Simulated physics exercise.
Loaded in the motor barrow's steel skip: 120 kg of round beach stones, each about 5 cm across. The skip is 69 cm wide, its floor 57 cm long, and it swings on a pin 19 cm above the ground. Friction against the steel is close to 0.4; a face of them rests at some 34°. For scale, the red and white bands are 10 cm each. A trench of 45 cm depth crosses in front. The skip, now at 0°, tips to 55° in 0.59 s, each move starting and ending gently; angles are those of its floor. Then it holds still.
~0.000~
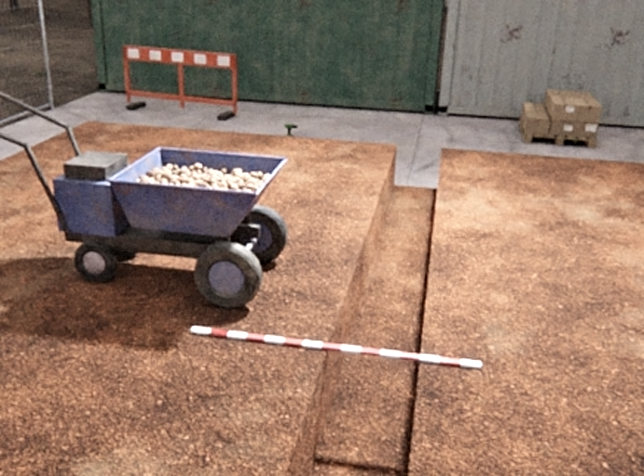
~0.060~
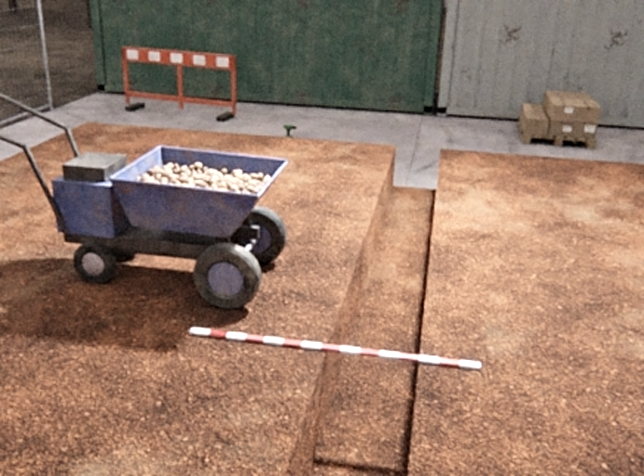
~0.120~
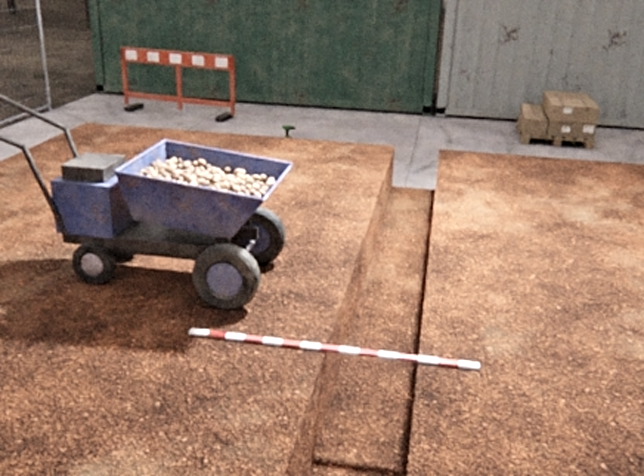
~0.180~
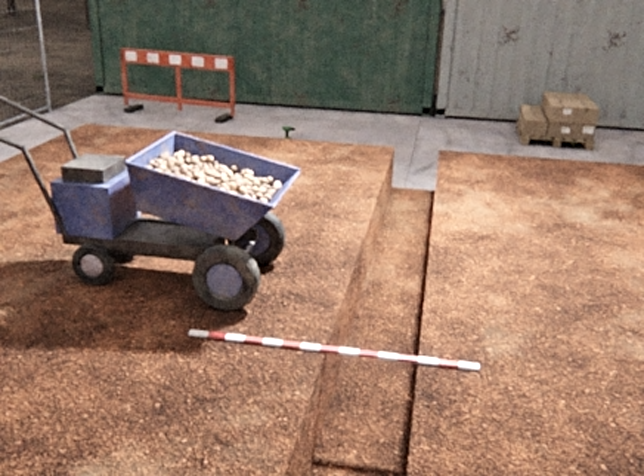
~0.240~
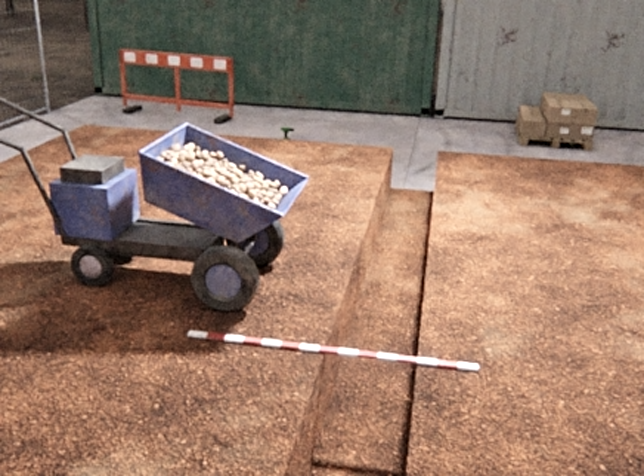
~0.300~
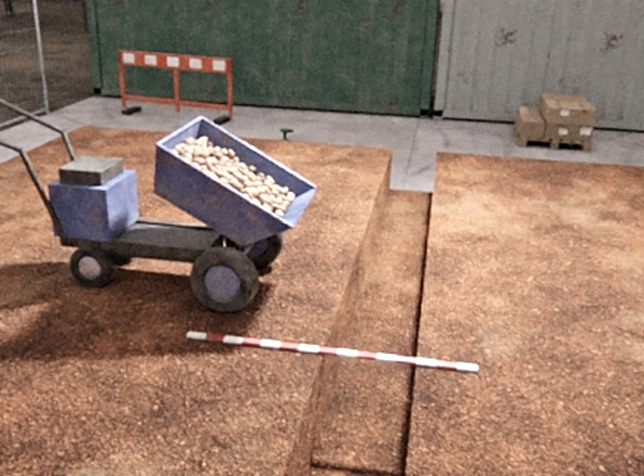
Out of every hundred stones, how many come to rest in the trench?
Close to 52 in a hundred.
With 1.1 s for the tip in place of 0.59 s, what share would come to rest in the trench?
It would be near 40 per cent.
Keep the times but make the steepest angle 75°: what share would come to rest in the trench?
In that case some 100 per cent.
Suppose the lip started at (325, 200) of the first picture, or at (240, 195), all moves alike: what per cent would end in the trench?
Near 20 per cent from the first place, 45 from the second.
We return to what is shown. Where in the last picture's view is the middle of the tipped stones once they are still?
Around (385, 364).
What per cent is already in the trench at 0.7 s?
Some 5 per cent.
After 0.4 s the floor is at 46°; 100 % in the skip; the foremost stones are at (294, 234).
After 0.7 s the floor is at 55°; 94 % in the skip, 3 % short of the trench, 3 % in the trench; the foremost stones are at (355, 268).
After 1.0 s the floor is at 55°; 57 % in the skip, 4 % short of the trench, 39 % in the trench; the foremost stones are at (426, 338).
After 3.0 s the floor is at 55°; 44 % in the skip, 3 % short of the trench, 52 % in the trench; the foremost stones are at (457, 335).
